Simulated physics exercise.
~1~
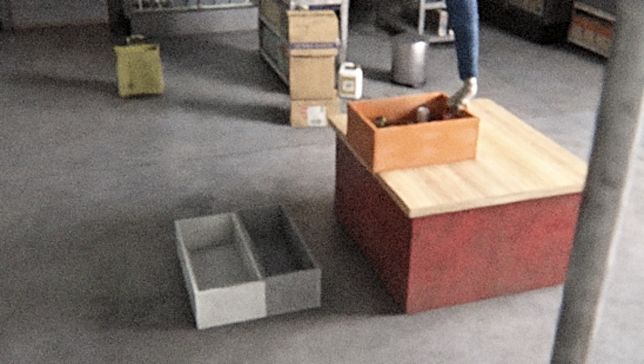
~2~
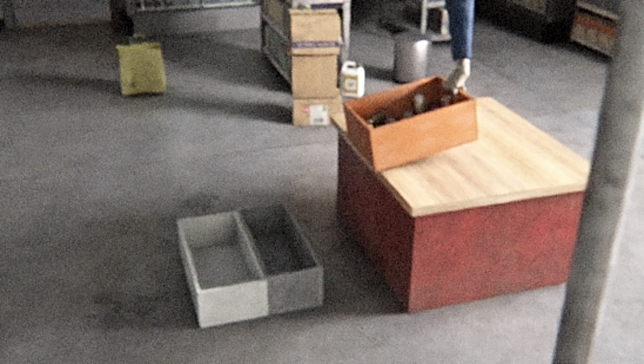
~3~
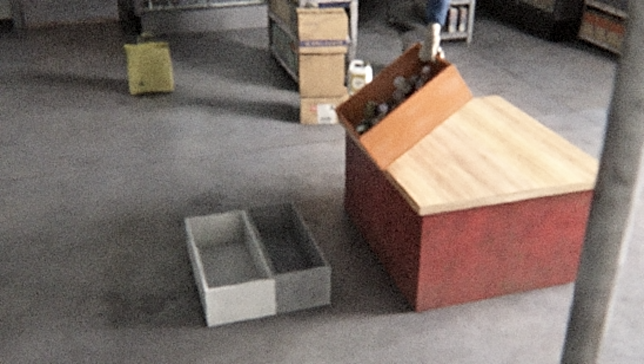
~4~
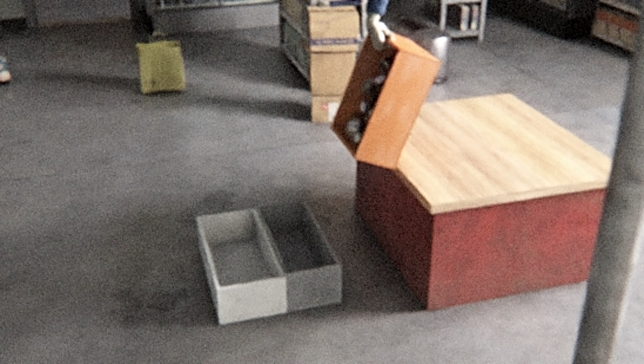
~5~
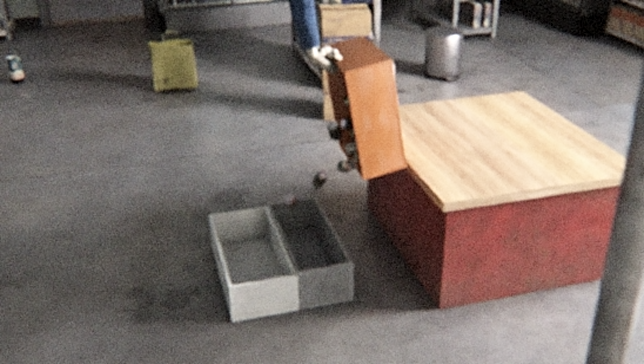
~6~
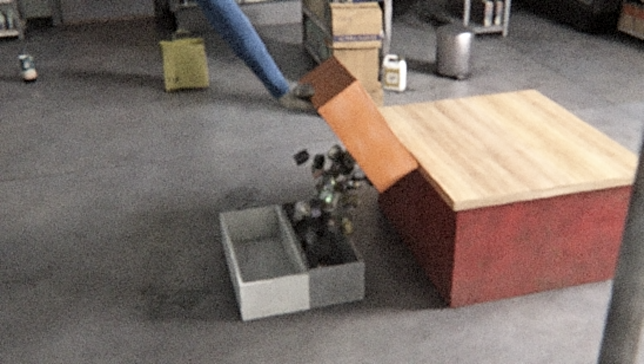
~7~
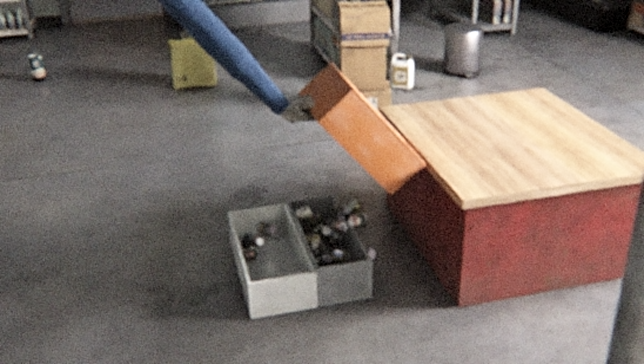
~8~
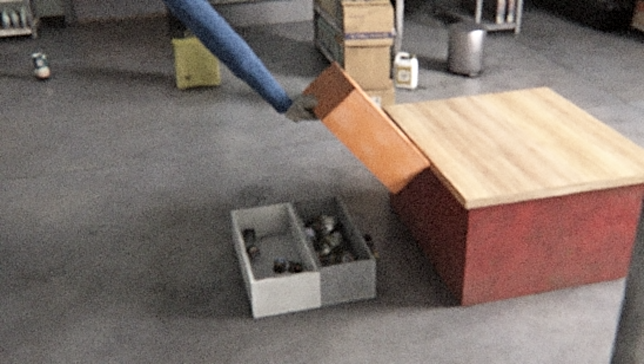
To begin with, an orange crate of small dark cans rests on a red bench with a pale wooden top, while two open totes, one grey and one white, sit side by side on the floor to the left. A hand at the crate's far end lifts it, tilting it up toward the left as the view drifts slightly left. The crate passes upright, and the first cans drop out. A blue-sleeved arm keeps tipping it until the cans pour down in a dense clump. Finally, the crate stays steeply tipped, with most cans in the nearer grey tote and a few in the white one.
